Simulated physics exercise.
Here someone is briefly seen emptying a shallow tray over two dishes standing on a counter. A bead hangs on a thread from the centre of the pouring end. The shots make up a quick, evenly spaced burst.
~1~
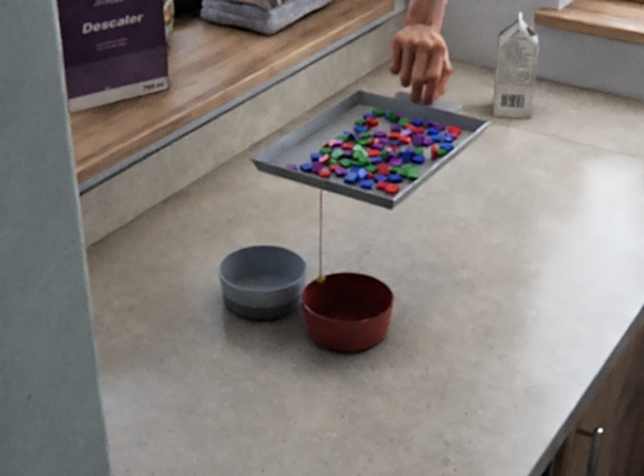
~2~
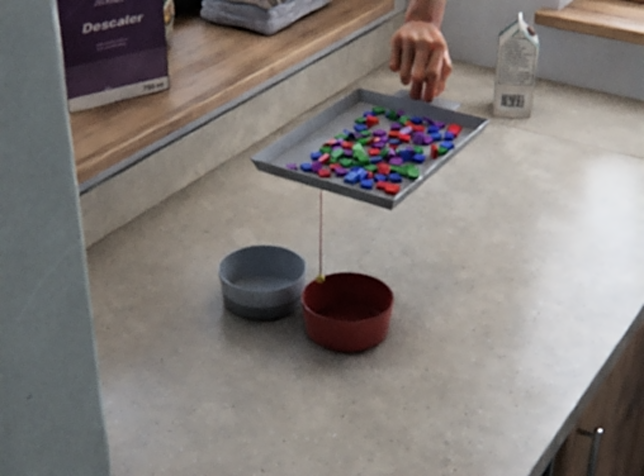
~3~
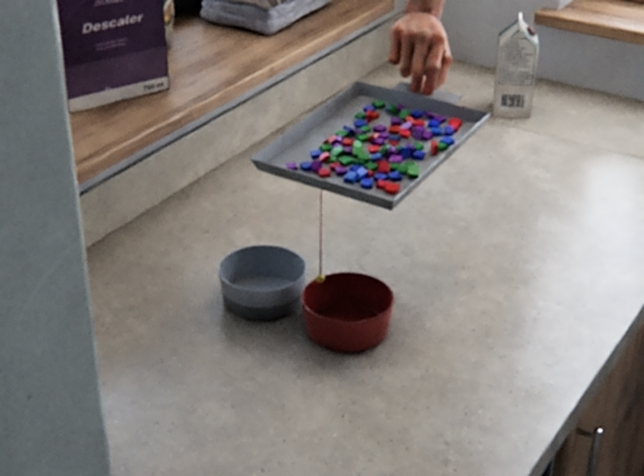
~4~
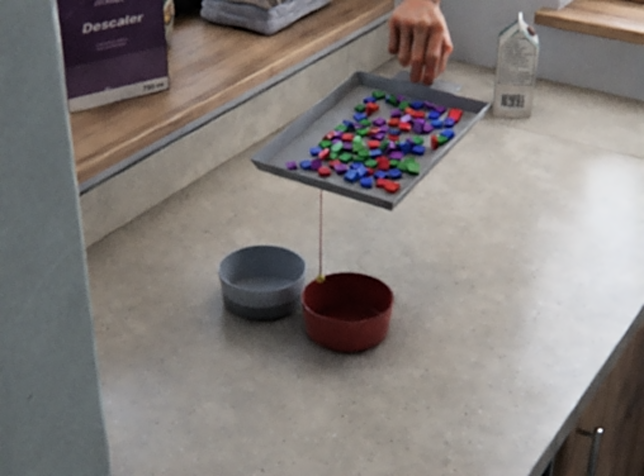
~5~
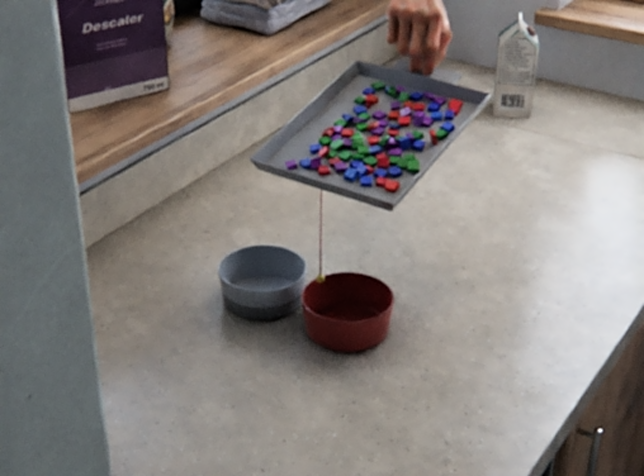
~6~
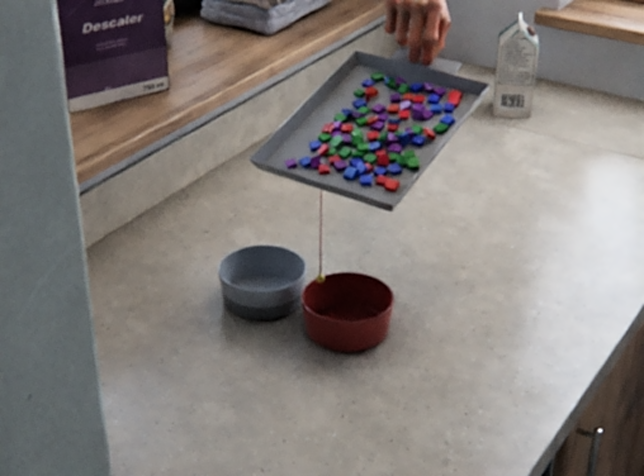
A hand held a gray tray of colorful mosaic tiles above a gray dish and a red dish on a counter, then slowly raised its far end a little, while the tiles barely shifted.
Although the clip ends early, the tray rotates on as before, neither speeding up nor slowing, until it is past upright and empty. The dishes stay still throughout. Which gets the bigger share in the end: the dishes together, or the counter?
The counter gets the bigger share.
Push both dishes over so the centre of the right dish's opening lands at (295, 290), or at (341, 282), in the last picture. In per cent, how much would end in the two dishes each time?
40 and 0 in a hundred.
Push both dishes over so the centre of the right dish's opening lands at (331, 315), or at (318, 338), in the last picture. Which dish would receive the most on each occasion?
In the first try it's the one on the right, and in the second it's the one on the right.
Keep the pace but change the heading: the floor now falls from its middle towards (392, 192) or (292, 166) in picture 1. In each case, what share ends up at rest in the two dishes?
First some 60, then 100 per cent.
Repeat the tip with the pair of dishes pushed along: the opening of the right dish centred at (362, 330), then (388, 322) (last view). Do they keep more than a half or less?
Catch, run one: Past the halfway mark; run two: Past the halfway mark.
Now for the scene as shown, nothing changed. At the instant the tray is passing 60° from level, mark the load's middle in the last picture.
Near the pixel (341, 165).
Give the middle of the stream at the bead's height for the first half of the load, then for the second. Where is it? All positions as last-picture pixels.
Near (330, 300) and later near (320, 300).
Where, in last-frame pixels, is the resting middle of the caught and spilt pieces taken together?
(309, 355).
Shortly afterwards, tray tipped steeply; all but a few on the tray; only a few in the air.
Next, tray tipped past a quarter turn; only a few on the tray; near a quarter in the right dish; only a few in the left dish; near half outside both; near a quarter in the air.
Some moments later, tray tipped past a quarter turn; near a quarter in the right dish; only a few in the left dish; the bulk outside both.
In the end, tray tipped past a quarter turn; near a quarter in the right dish; only a few in the left dish; the bulk outside both.
